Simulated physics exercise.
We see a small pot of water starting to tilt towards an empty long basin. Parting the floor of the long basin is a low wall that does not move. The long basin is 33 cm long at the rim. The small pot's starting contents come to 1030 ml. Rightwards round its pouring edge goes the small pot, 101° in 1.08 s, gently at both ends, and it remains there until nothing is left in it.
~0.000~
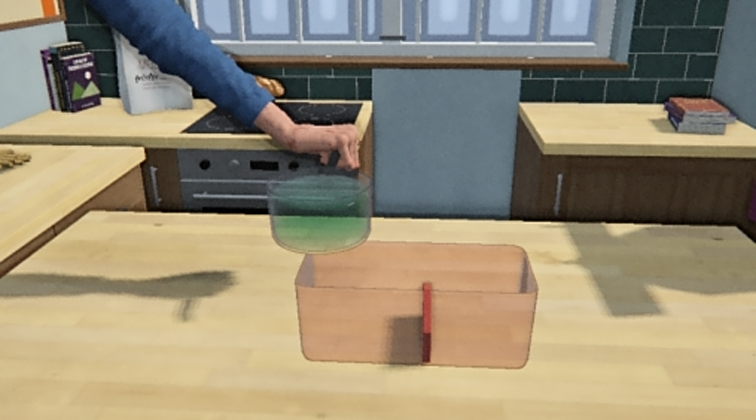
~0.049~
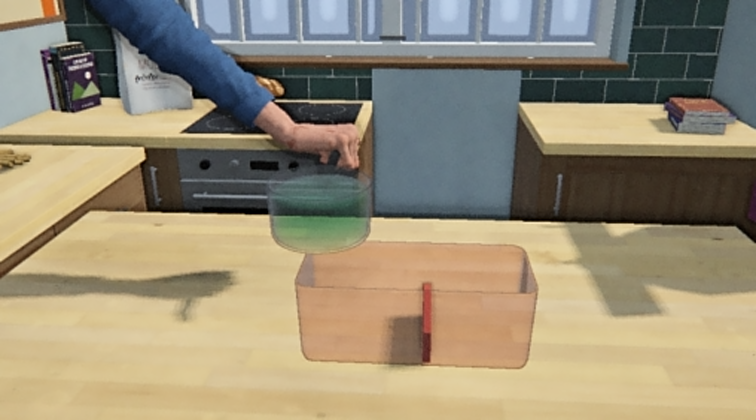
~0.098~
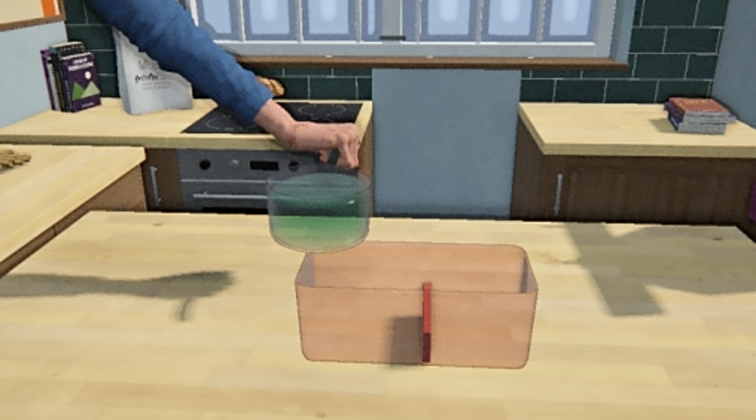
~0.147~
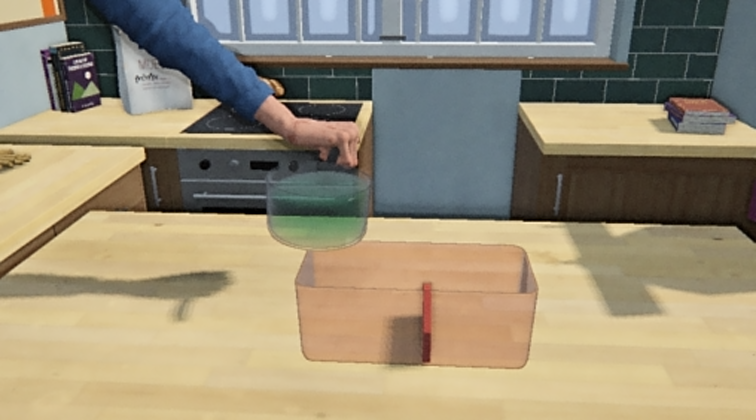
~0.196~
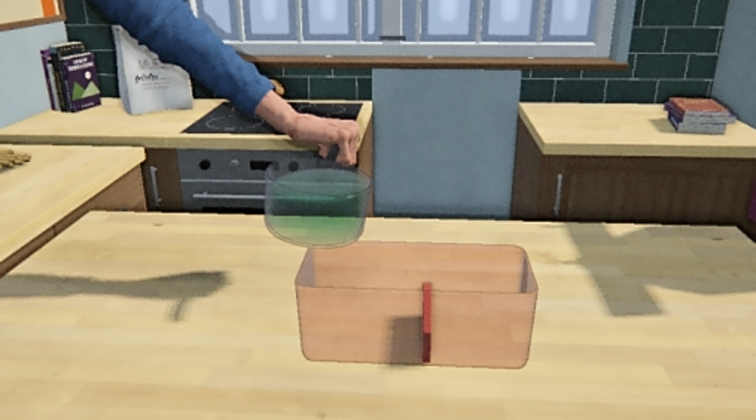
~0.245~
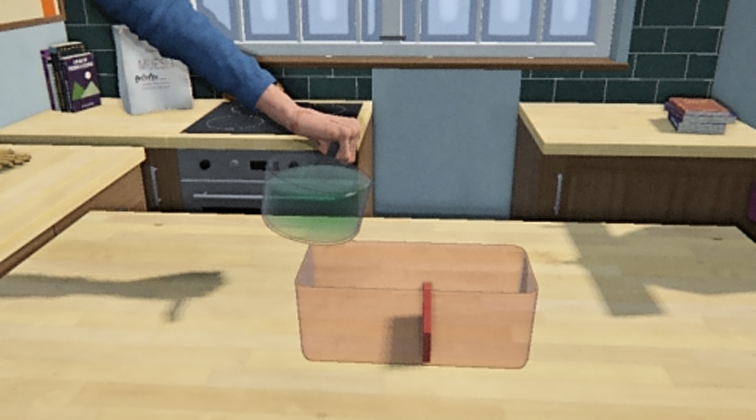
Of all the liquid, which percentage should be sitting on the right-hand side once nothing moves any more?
Around 86 per cent should be sitting there.
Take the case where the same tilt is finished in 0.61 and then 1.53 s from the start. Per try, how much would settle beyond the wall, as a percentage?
I'd say 65 percent on the first go, 85 percent on the next.
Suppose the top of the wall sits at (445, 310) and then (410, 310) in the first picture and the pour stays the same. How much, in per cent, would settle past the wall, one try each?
One try each: Around 60 percent and then around 90 percent.
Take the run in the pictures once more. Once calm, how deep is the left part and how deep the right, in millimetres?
The left ends up at roughly 6 mm, with the right at roughly 44 mm.
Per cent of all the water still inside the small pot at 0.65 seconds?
Near 64 in a hundred.
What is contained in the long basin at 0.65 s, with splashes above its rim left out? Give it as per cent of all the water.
Around 8 percent.
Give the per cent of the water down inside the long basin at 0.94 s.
Roughly 68 percent of it.
By 0.65 s the tilt is 66° and 63 per cent is still to pour, 6 is left of the wall and 2 right of it.
By 0.94 s the tilt is 97° and 13 per cent is still to pour, 7 is left of the wall and 61 right of it.
By 1.25 s the tilt is 101° and 1 per cent is still to pour, 11 is left of the wall and 84 right of it.
By 1.58 s the tilt is 101° and 0 per cent is still to pour, 13 is left of the wall and 86 right of it.
At rest 13 per cent lies left of the wall, 86 right of it and 1 outside.
